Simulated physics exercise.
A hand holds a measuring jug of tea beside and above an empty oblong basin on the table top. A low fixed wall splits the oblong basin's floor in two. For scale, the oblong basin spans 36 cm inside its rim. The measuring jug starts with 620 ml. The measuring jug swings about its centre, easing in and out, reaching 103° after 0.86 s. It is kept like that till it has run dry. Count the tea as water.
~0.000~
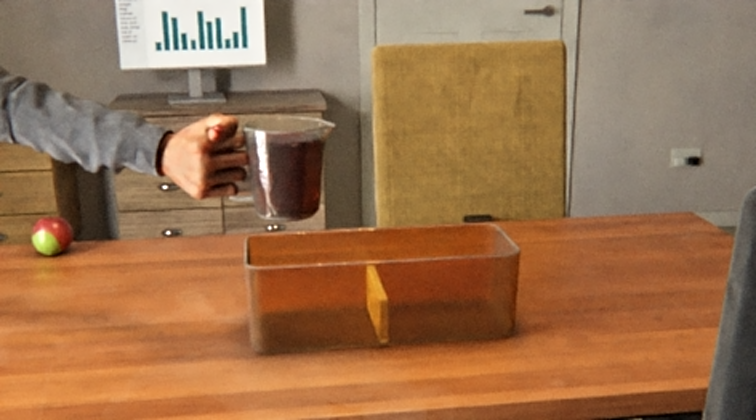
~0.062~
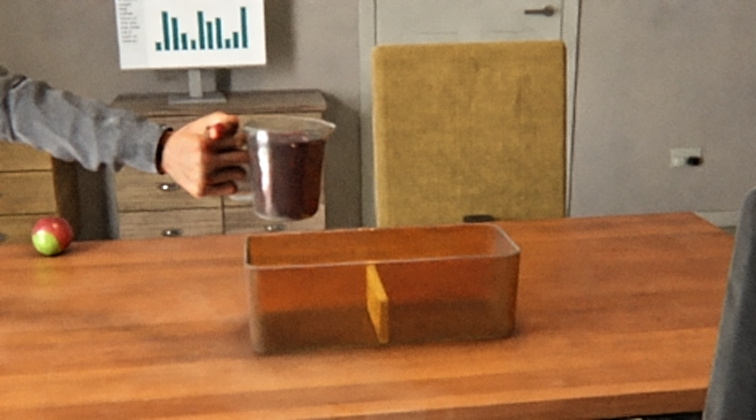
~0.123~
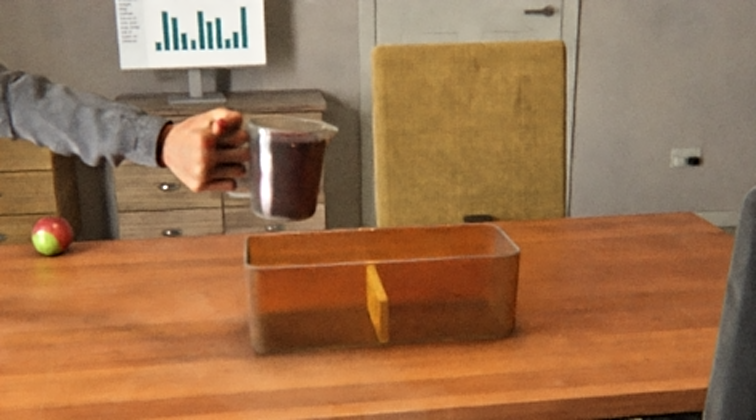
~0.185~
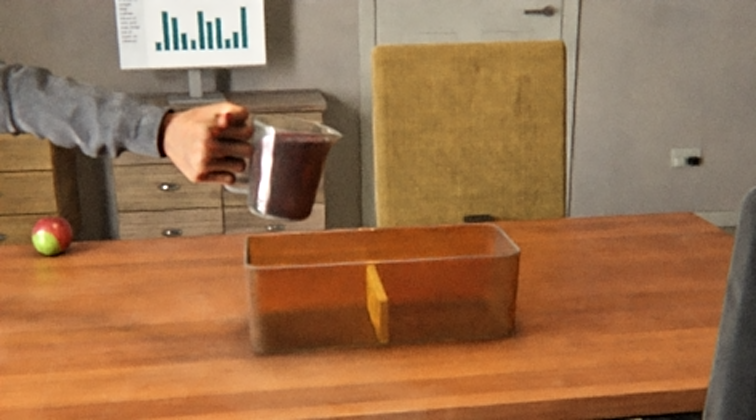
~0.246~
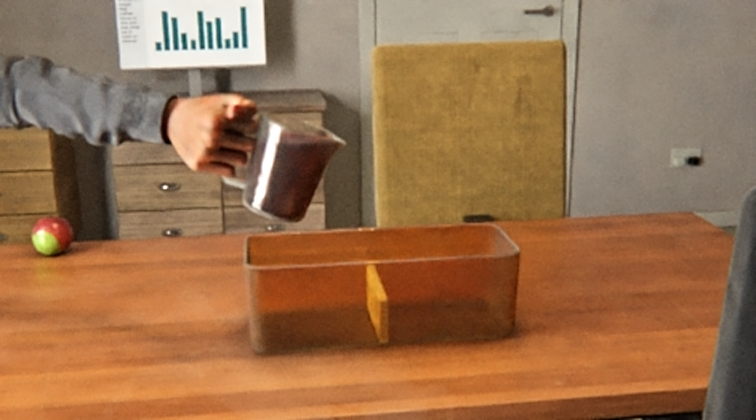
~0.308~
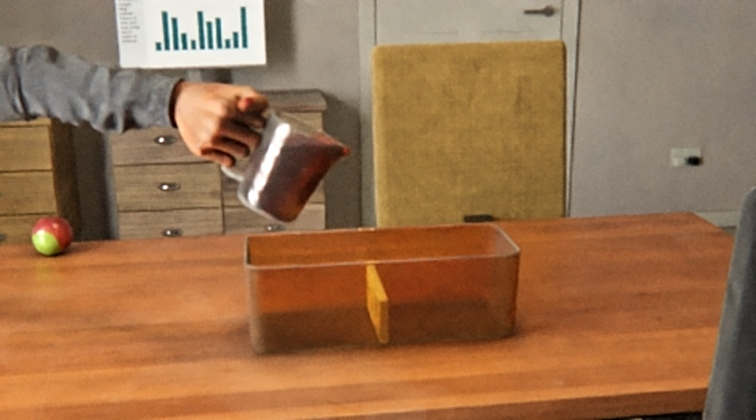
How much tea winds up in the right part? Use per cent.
Roughly 61 per cent is past the wall.
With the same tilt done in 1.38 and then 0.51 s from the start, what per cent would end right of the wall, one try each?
First 70, then 50 per cent.
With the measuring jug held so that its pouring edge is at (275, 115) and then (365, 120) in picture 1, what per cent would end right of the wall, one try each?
First 5, then 100 per cent.
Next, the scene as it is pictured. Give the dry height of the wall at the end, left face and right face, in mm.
Left about 52 mm, right about 46 mm.
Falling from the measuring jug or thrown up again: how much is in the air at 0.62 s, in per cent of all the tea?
Some 20 per cent.
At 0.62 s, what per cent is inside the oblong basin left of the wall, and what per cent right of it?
Left about 0, right about 20.
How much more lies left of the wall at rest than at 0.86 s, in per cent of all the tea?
Some 18 per cent.
After 0.62 s the tilt is 85° and 60 per cent is still to pour, 0 is left of the wall and 20 right of it.
After 0.86 s the tilt is 103° and 14 per cent is still to pour, 21 is left of the wall and 55 right of it.
After 1.10 s the tilt is 103° and 1 per cent is still to pour, 36 is left of the wall and 61 right of it.
After 1.36 s the tilt is 103° and 0 per cent is still to pour, 38 is left of the wall and 61 right of it.
In the end 38 per cent lies left of the wall, 61 right of it and 1 outside.
